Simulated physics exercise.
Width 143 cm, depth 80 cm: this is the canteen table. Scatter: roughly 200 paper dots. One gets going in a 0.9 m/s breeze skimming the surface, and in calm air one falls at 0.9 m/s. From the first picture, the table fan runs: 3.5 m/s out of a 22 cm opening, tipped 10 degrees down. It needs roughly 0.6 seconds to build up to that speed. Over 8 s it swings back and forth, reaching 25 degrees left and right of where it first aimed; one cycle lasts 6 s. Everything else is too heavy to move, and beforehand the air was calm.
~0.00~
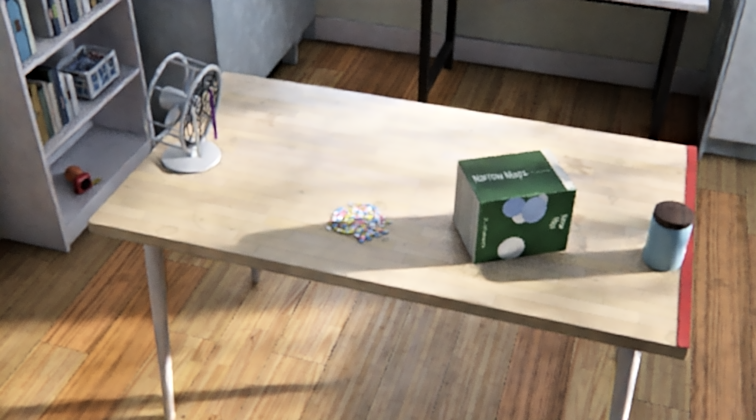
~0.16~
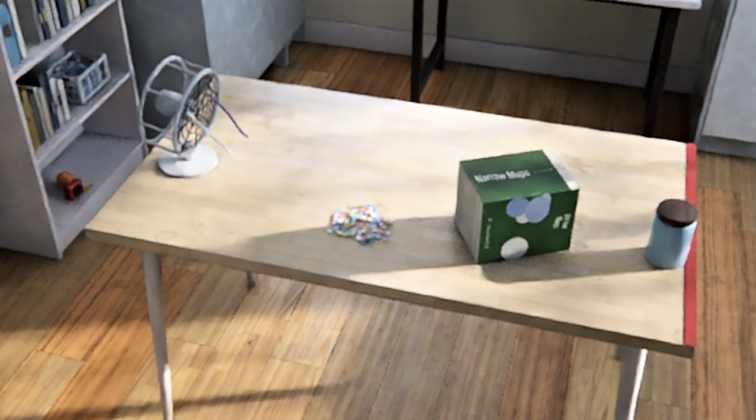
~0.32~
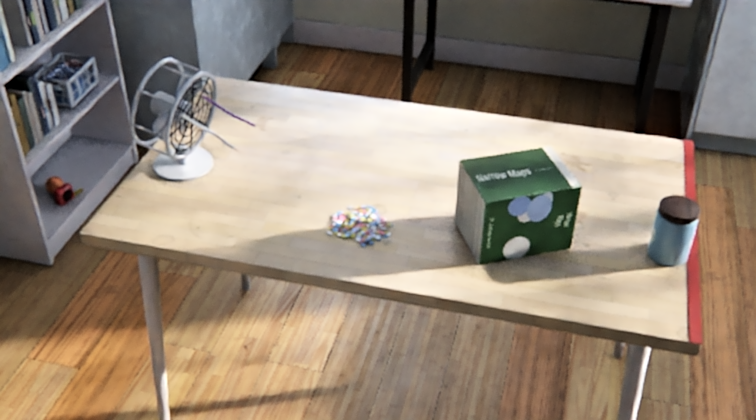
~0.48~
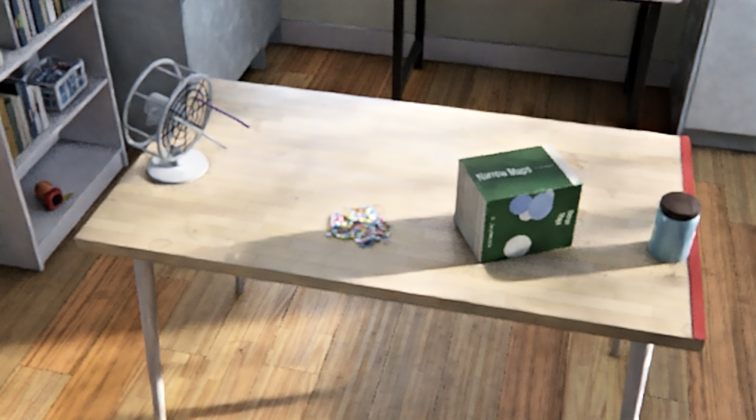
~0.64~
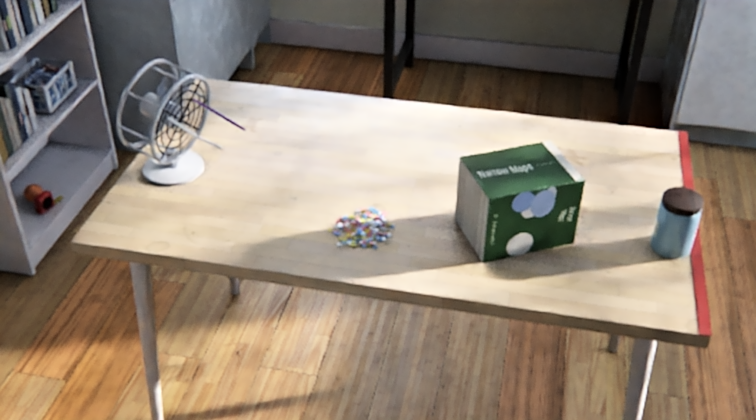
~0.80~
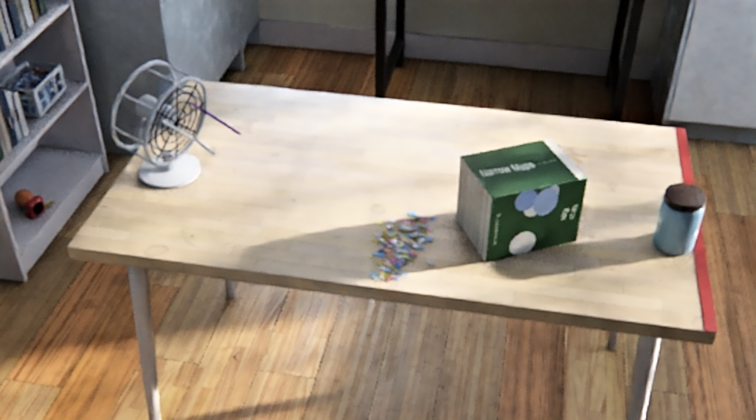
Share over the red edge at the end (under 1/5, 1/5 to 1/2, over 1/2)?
Under 1/5.
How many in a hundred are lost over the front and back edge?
Roughly 90 per cent at the front edge and 2 per cent at the back edge.
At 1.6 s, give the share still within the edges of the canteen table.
Reading: About 2 %.
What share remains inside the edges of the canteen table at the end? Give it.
It comes to about 0 % at the end.
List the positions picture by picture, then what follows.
In the first frame, the middle of the paper dots is near (361, 221), none has stirred yet and the mouth of the table fan is at (184, 103).
In the second frame, the middle of the paper dots is near (362, 223), none has stirred yet and the red edge is centred on (696, 232).
In the third frame, the middle of the paper dots is near (362, 224), none has stirred yet, the top of a book is at (519, 173) and the top of a jar is at (680, 206).
In the fourth frame, the middle of the paper dots is near (361, 225), none has stirred yet and the head of the table fan has turned about 12 degrees towards the front.
In the fifth frame, the middle of the paper dots is near (365, 226), the farthest in sight from the table fan is at (389, 235) and about 30 % have left their places.
In the sixth frame, the middle of the paper dots is near (401, 242), the farthest in sight from the table fan is at (431, 263), about 95 % have left their places and the head of the table fan has turned about 19 degrees towards the front.
After 1.6 s, 4 % are over the red edge; 91 % are gone or lie where they will stay.
After 2.6 s, 4 % are over the red edge; 98 % are gone or lie where they will stay.
After 4.4 s, 4 % are over the red edge; 100 % are gone or lie where they will stay.
After 8.0 s, at the end, 4 % are over the red edge.
